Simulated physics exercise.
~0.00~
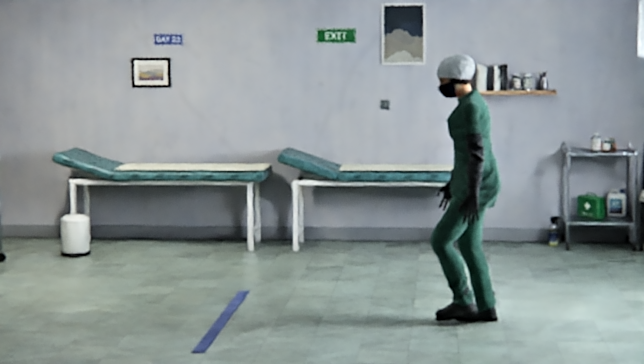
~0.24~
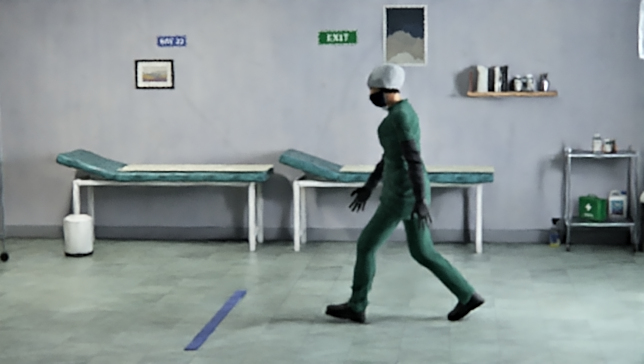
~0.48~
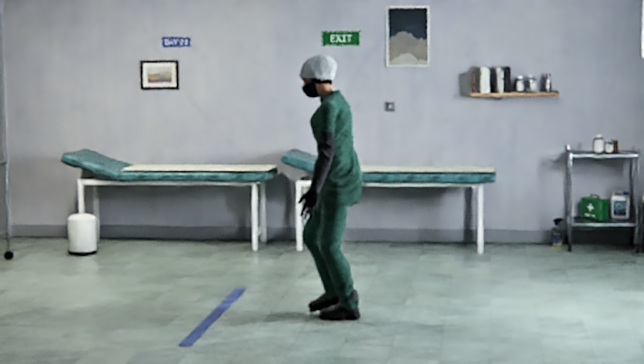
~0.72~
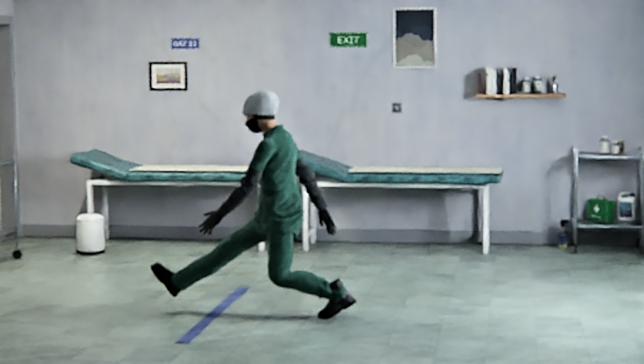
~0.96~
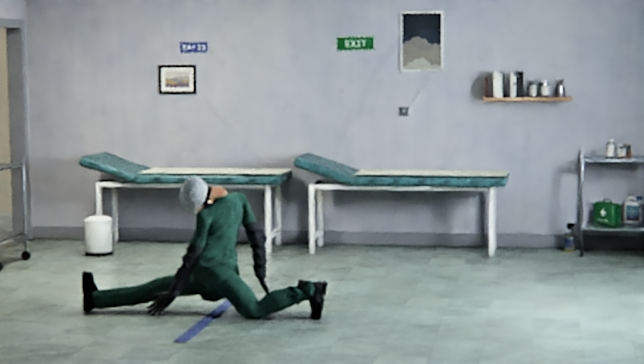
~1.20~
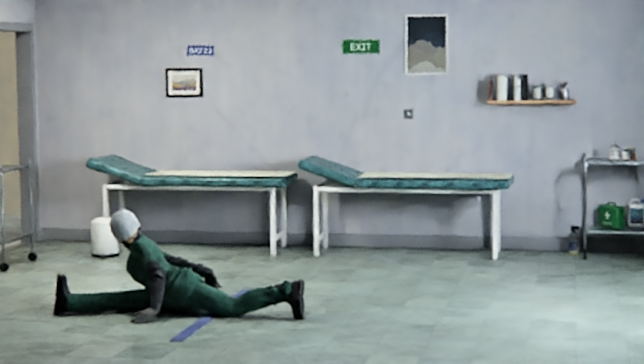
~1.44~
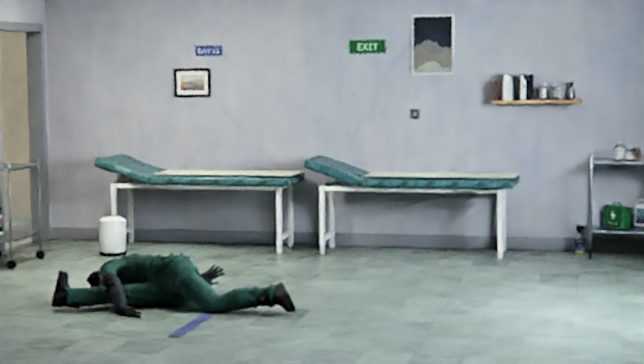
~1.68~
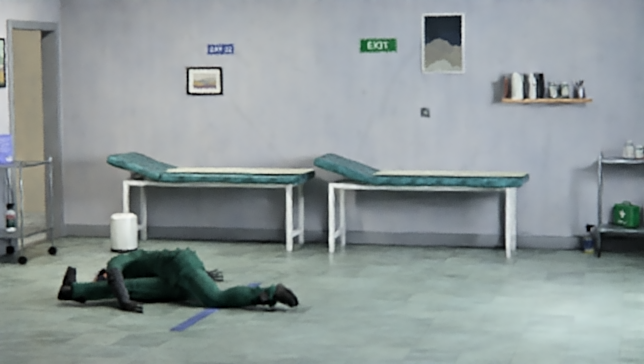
The clip shows a masked person in green scrubs and a pale cap walking left across a room with two padded beds, stepping over a blue floor strip, sinking into a wide split, and folding forward to lie slumped low across the strip.
